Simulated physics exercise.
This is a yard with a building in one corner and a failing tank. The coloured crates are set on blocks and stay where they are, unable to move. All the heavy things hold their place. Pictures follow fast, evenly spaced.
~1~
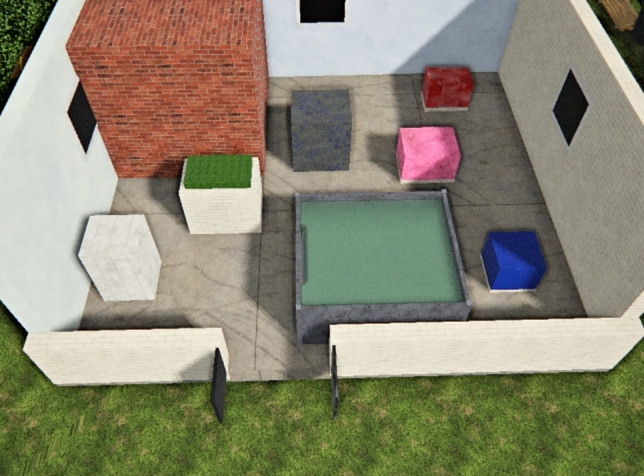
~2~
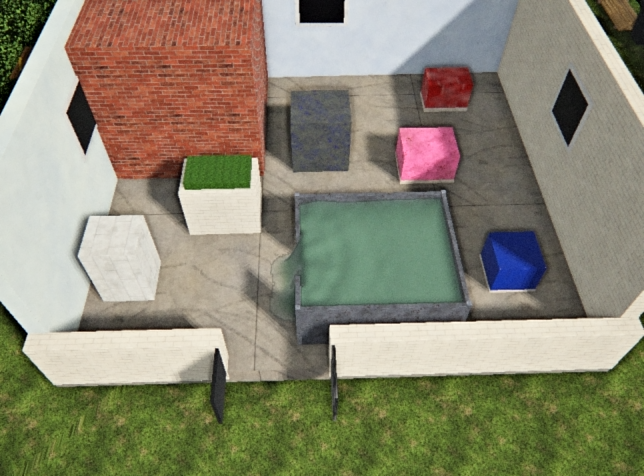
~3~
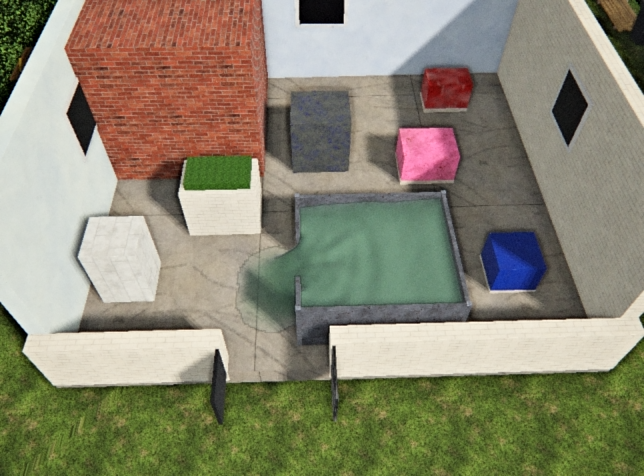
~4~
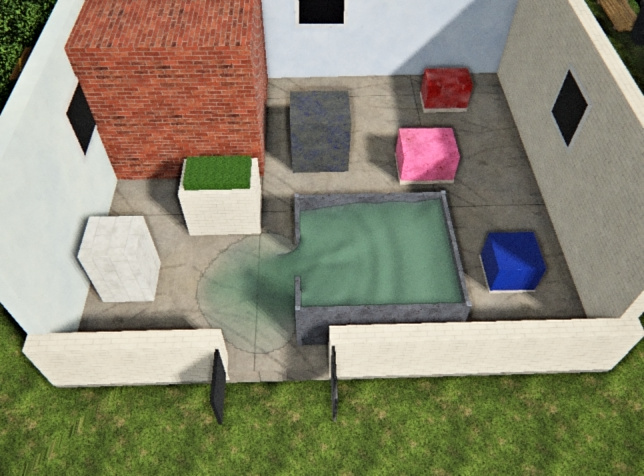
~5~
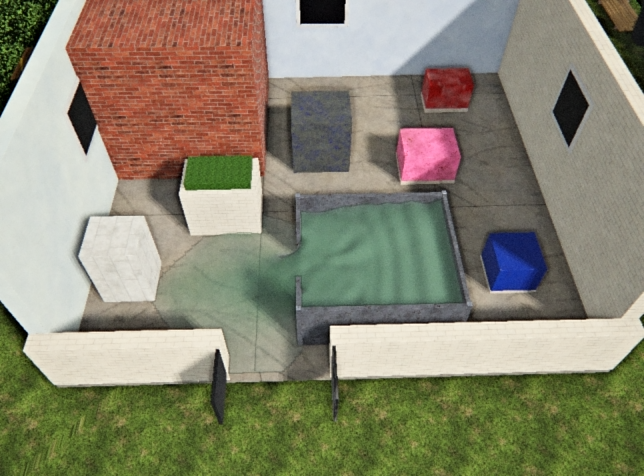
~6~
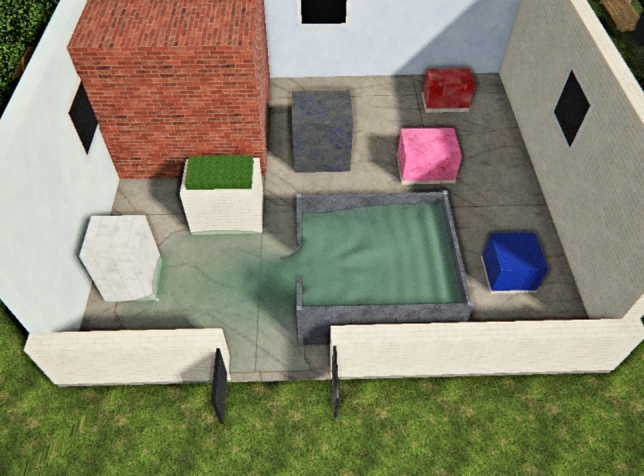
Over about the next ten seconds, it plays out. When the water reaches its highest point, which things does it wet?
At the end, red crate: Dry. Pink crate: Wet. Blue crate: Wet.
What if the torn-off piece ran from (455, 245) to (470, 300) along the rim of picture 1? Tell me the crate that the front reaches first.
My pick is the crate marked blue.
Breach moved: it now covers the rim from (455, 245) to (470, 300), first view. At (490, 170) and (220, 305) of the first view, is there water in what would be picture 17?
Point one: Reached by the flood; point two: Still bare.
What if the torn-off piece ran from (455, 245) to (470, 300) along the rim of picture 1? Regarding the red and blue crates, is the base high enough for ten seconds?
Taking them in turn, the red crate is overtopped and the blue crate is overtopped.
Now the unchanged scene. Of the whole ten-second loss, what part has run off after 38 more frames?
Share gone: About 35 %.
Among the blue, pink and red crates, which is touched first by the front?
It is the one in pink.
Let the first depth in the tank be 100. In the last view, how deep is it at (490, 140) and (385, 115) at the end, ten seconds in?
In order: About 2 and 2 percent.
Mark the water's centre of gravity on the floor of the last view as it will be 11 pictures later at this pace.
Close to pixel (266, 279).
A moment on, water covers 25 % of the floor; the red crate not reached, the pink crate not reached, the blue crate not reached.
Next, water covers 30 % of the floor; the red crate not reached, the pink crate not reached, the blue crate not reached.
Then, water covers 35 % of the floor; the red crate not reached, the pink crate not reached, the blue crate not reached.
Later, water covers 65 % of the floor; the red crate water round its plinth, the pink crate water round its plinth, the blue crate water round its plinth.
In the end, water covers 100 % of the floor; the red crate stayed above the water, the pink crate was topped, the blue crate was topped.
